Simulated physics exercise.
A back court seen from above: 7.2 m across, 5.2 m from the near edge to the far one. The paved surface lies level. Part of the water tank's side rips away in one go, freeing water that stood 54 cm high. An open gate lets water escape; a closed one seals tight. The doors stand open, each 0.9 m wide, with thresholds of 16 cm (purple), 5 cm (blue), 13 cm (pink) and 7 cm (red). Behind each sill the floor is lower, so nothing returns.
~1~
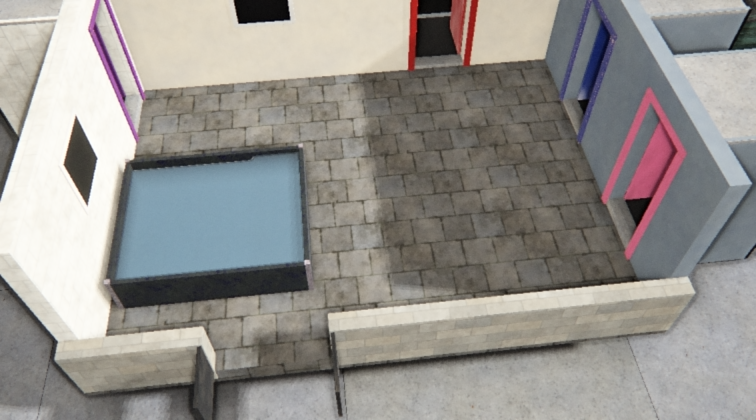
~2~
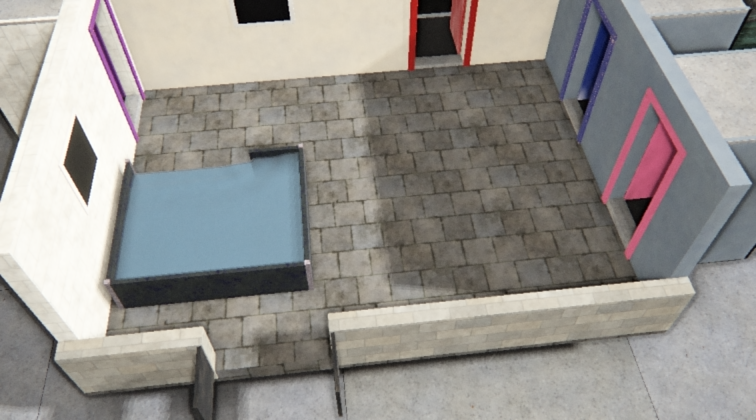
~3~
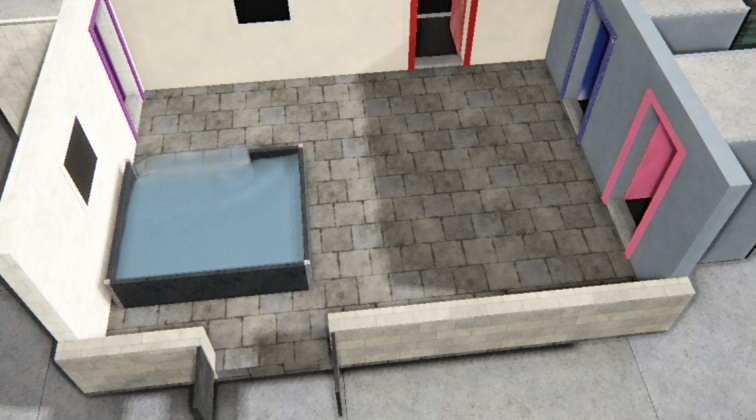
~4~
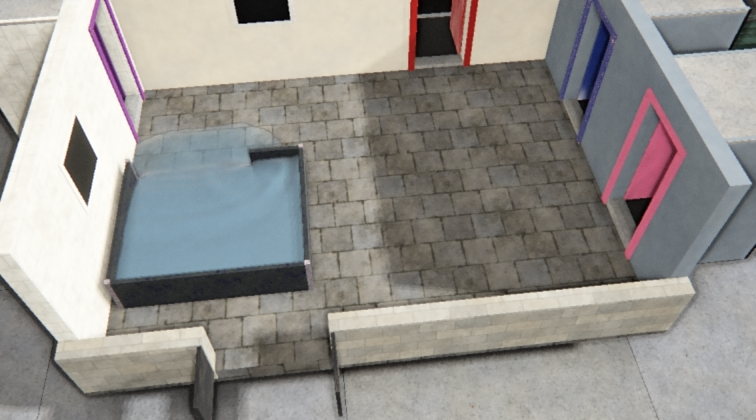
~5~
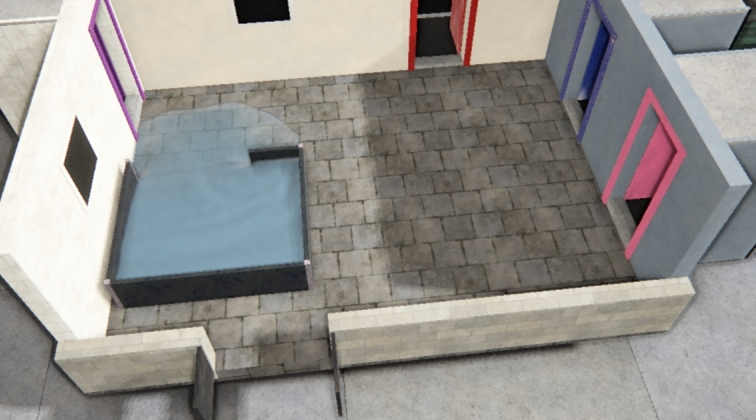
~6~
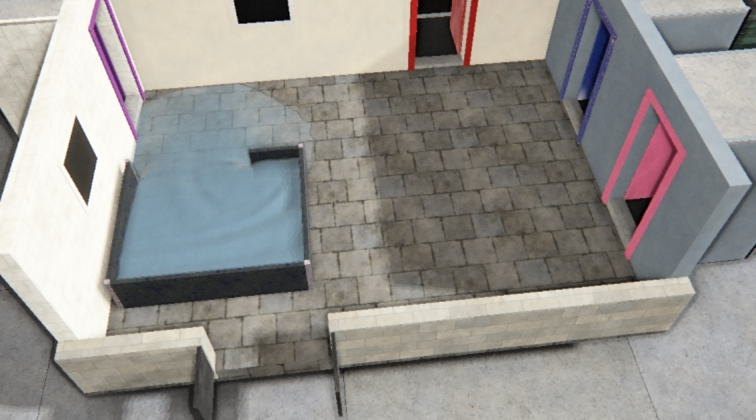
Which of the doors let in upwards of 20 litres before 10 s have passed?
The water let in: At the purple door it goes over the limit; at the blue door it passes the limit; at the pink door it does not reach the limit; at the red door it does not reach the limit.
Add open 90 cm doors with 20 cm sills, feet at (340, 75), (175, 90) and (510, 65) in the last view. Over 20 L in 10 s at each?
In turn: Under, above, not over.
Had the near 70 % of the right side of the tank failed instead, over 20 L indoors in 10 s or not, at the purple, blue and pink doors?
Then: Purple under, blue past it, pink above.
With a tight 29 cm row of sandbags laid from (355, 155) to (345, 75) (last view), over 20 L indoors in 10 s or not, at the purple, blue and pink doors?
Then: Purple over, blue not over, pink below.
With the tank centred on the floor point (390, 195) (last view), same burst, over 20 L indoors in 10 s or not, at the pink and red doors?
Then: Pink below, red past it.
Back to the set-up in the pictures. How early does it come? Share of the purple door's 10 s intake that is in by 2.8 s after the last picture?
Some 85 per cent by then.
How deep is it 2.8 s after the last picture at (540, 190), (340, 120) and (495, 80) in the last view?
In that order: 0, 7 and 4 cm.
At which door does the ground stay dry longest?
Last comes the pink one.
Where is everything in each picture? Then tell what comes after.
Still water, 54 cm deep, in the water tank at (213, 213), in the first picture.
The front is at a hidden place, 0.9 m from the gap on the water tank's far side; 0.4 m2 of floor is under water; 54 cm left at the back of the water tank, in the second picture.
Water pours out on the water tank's far side and has run 1.1 m, to a hidden place; typically 10 cm deep outside, 54 cm at the water tank's back, in the third picture.
The front is at (265, 134), 1.4 m from the gap on the water tank's far side; 2.5 m2 of floor is under water; 54 cm left at the back of the water tank, in the fourth picture.
The front is at (241, 106), 1.8 m from the gap on the water tank's far side; 3.7 m2 of floor is under water; 54 cm left at the back of the water tank, in the fifth picture.
Water pours out on the water tank's far side and has run 2.3 m, to (234, 86); typically 6 cm deep outside, 50 cm at the water tank's back, in the sixth picture.
Then, 0.7 s after the last picture water covers 20 % of the floor and is deepest (48 cm) near (155, 97); purple door 16 cm at the sill, 0 L in, blue door not reached, pink door not reached, red door not reached.
Then, 1.5 s after the last picture water covers 20 % of the floor and is deepest (44 cm) near (143, 105); purple door 34 cm at the sill, 43 L in, blue door not reached, pink door not reached, red door not reached.
Then, 2.8 s after the last picture water covers 50 % of the floor and is deepest (28 cm) near (143, 105); purple door 27 cm at the sill, 152 L in, blue door not reached, pink door not reached, red door 6 cm at the sill, 0 L in.
Then, 5.3 s after the last picture water covers 80 % of the floor and is deepest (18 cm) near (647, 307); purple door 14 cm at the sill, 182 L in, blue door 14 cm at the sill, 71 L in, pink door 9 cm at the sill, 0 L in, red door 6 cm at the sill, 0 L in.
Then, 9.3 s after the last picture water covers 95 % of the floor and is deepest (12 cm) near (634, 309); purple door 7 cm at the sill, 182 L in, blue door 9 cm at the sill, 162 L in, pink door 10 cm at the sill, 0 L in, red door 4 cm at the sill, 0 L in.
